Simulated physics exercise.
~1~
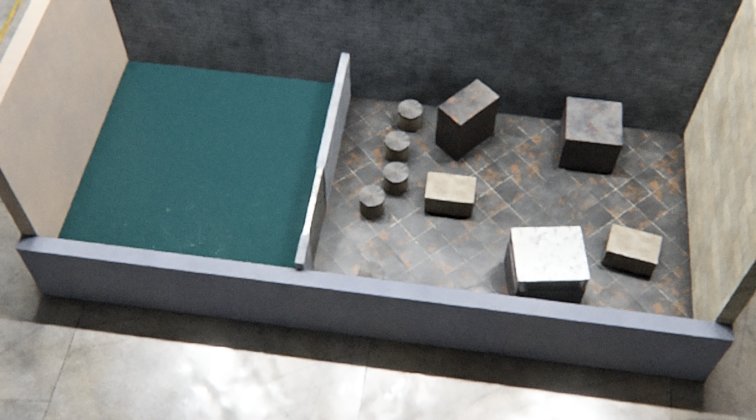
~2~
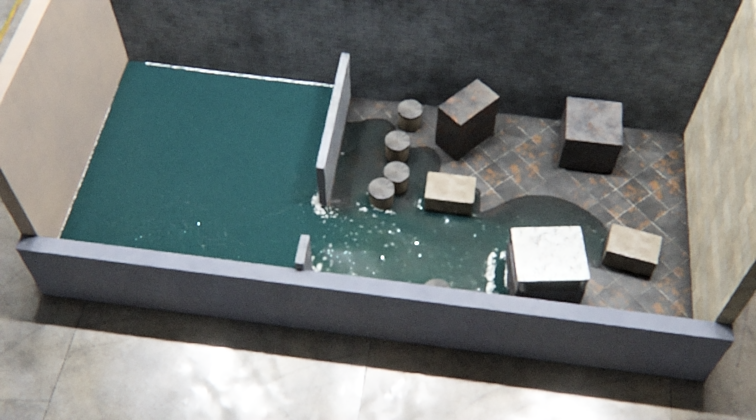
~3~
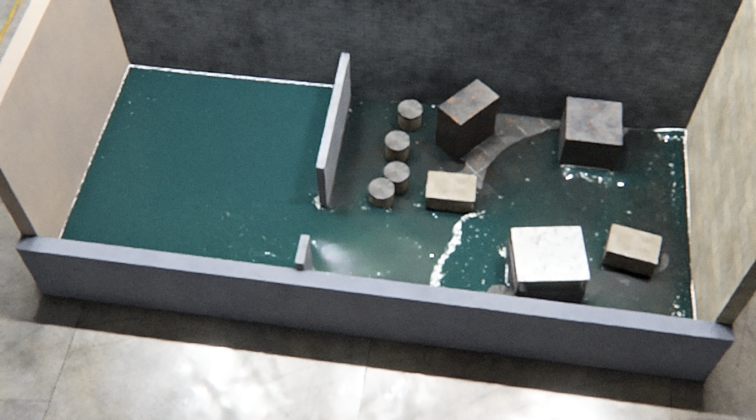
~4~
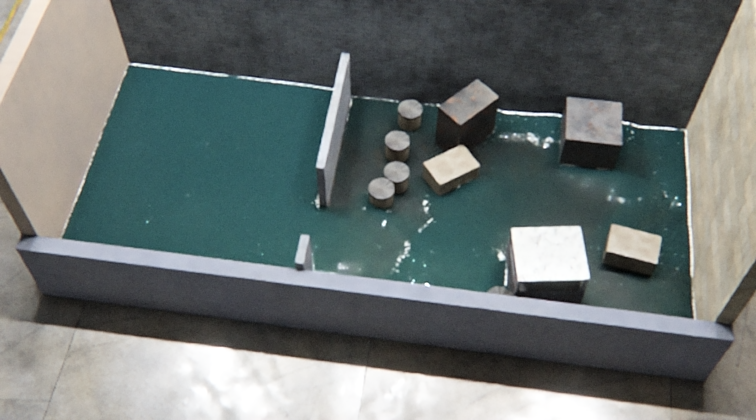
Dark green water fills the left part of a walled store with a stone-tiled floor, seen from above, while a grey partition holds it back from the dry right room. There stand four small round pails, two dark crates, two tan ones and a white-topped one near the front wall. Part of the partition opens, and water pours through, foaming around the pails and nudging the nearest one slightly. It spreads to the right wall and covers the remaining tiles. Finally the middle tan crate sits turned at an angle, slightly shifted, and everything stays upright in the rippling water.
